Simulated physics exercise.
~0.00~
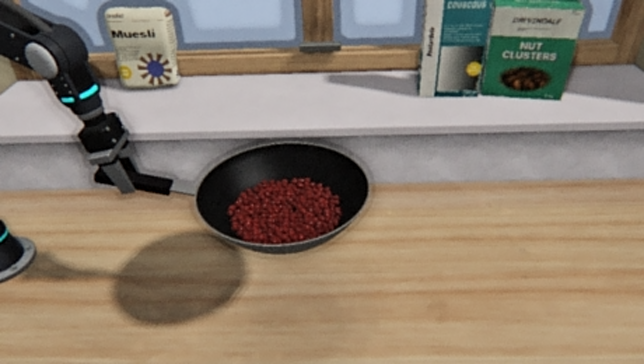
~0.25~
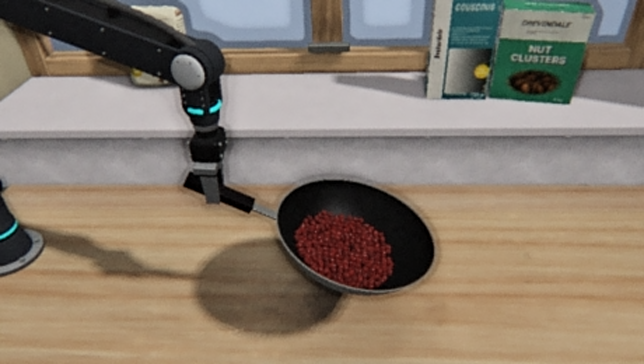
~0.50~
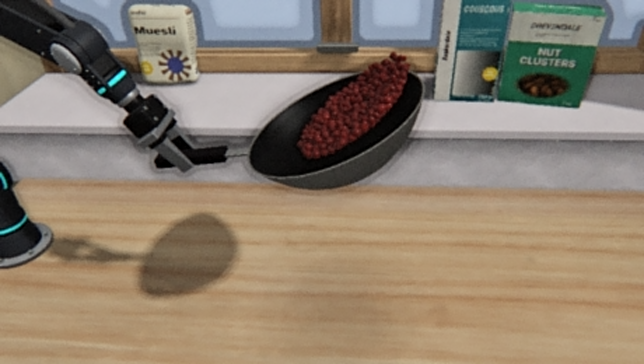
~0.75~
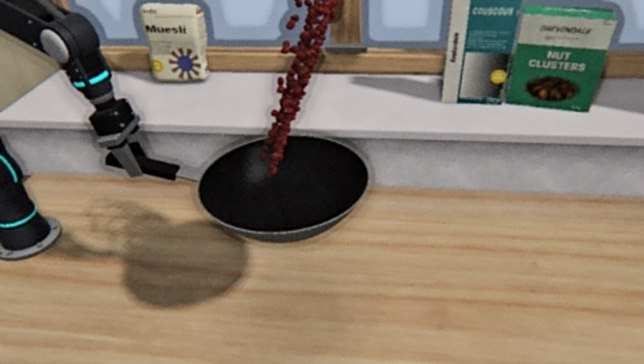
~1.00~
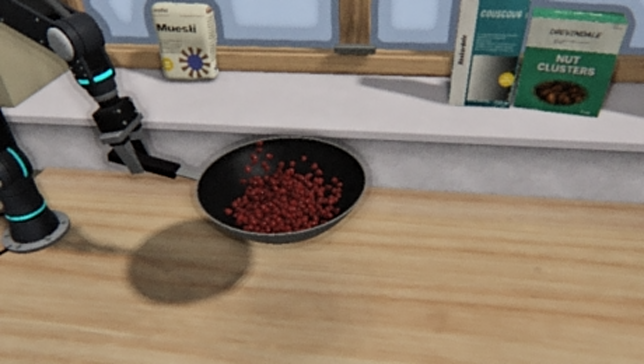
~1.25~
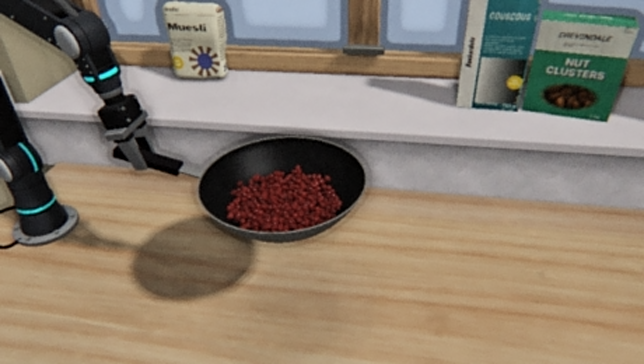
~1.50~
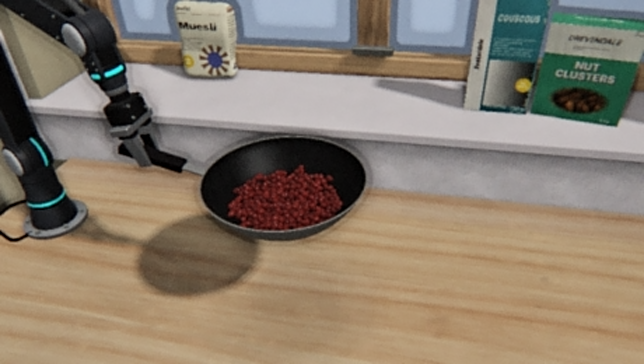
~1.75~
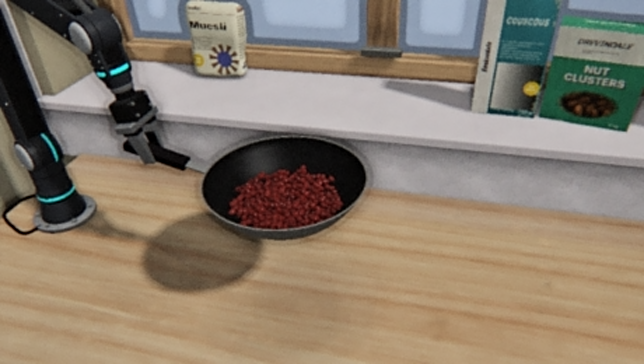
The footage shows a robot arm holding a dark wok of small red beans above a wooden counter, moving it right and down, then swinging it up and back so the beans fly upward in a stream, before they fall back into the levelled wok and settle in a heap.
